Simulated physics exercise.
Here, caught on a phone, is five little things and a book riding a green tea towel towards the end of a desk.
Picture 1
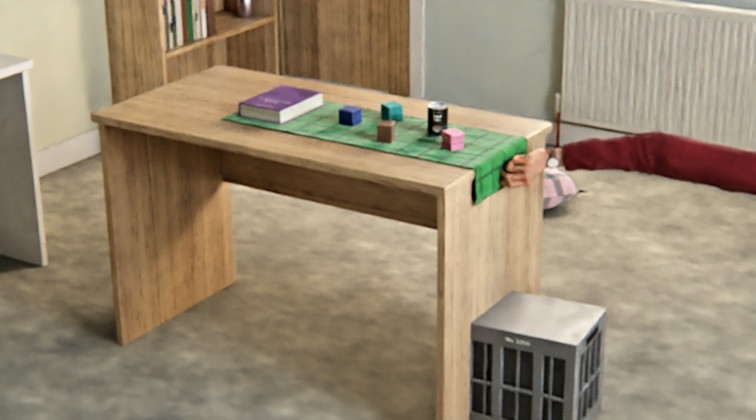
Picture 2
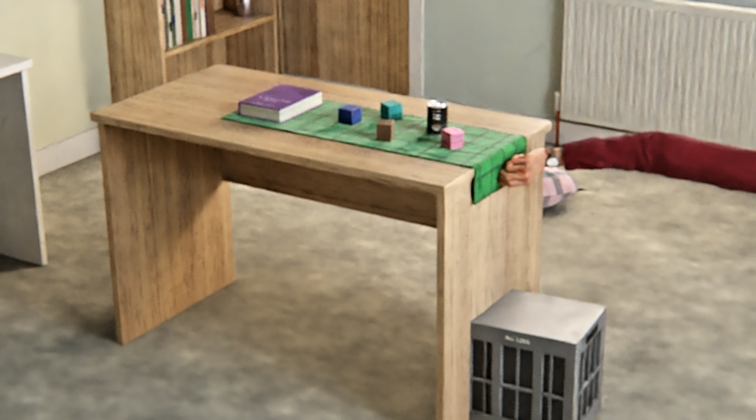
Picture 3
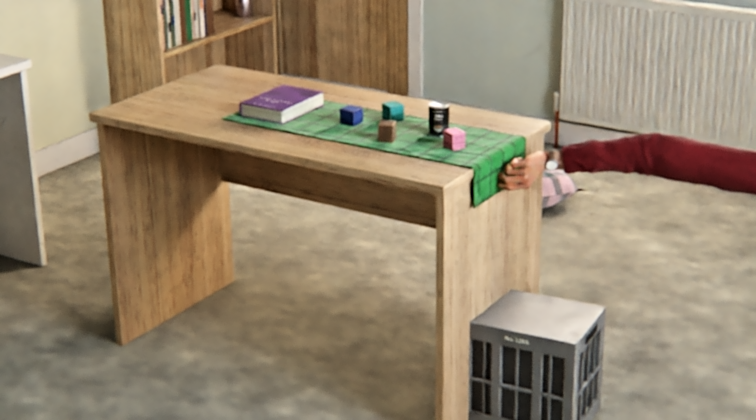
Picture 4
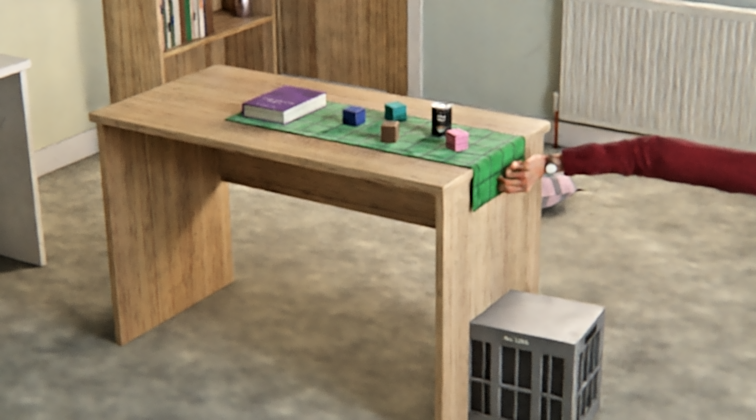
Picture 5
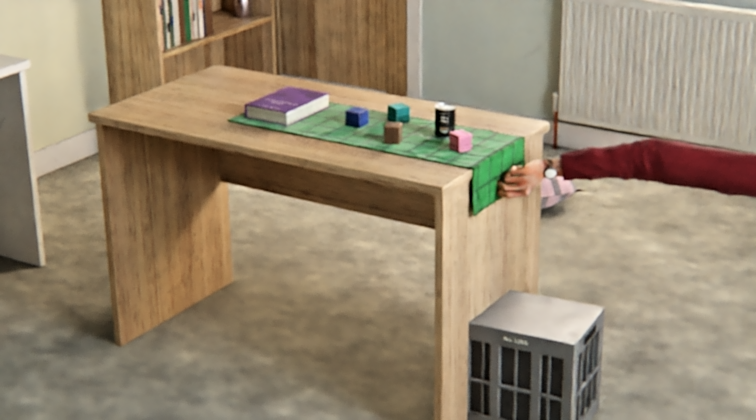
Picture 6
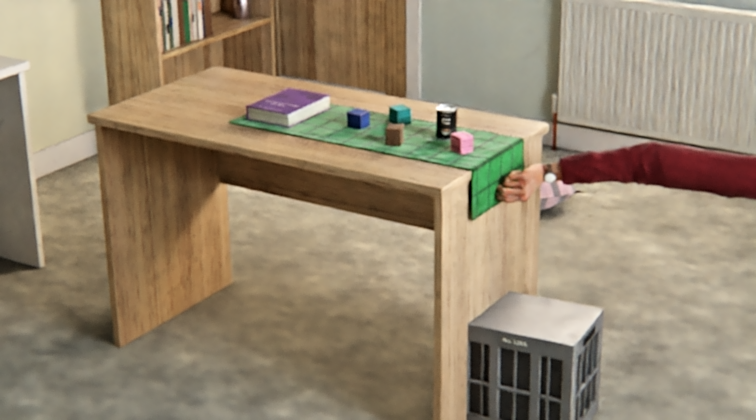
In a room with a radiator and bookshelf, a hand in a red sleeve slowly pulls a green cloth down over a desk's right end, and the purple book, black can and four coloured cubes shift slightly right with it.
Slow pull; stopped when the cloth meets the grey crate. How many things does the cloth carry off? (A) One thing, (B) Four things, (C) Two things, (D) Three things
Answer: D.
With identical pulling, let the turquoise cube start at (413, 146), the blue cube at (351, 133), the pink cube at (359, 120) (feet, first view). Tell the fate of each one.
As for the turquoise cube, it leaves the top; the blue cube, it holds its spot; the pink cube, it holds its spot.
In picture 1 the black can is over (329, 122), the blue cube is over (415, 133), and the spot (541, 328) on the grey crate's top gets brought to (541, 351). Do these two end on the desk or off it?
First the black can: It is still up there. Then the blue cube: It ends off the top.
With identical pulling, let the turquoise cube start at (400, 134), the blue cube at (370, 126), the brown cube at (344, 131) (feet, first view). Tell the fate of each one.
The turquoise cube is off the top, the blue cube is still on top and the brown cube is still on top.
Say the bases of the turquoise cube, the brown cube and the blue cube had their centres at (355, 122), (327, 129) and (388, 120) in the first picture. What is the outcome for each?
Turquoise cube stays, brown cube stays, blue cube stays.
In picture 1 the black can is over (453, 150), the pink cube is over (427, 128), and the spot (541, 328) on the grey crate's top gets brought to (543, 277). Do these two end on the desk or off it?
The black can is lost; the pink cube stays put.
Soon after, hem near (498, 229); all still up.
After that, hem near (499, 260); pink cube gone.
And then, hem on the crate; pink cube, black can and brown cube gone.
In the end, hem on the crate; pink cube, black can and brown cube gone. The desk loses three.
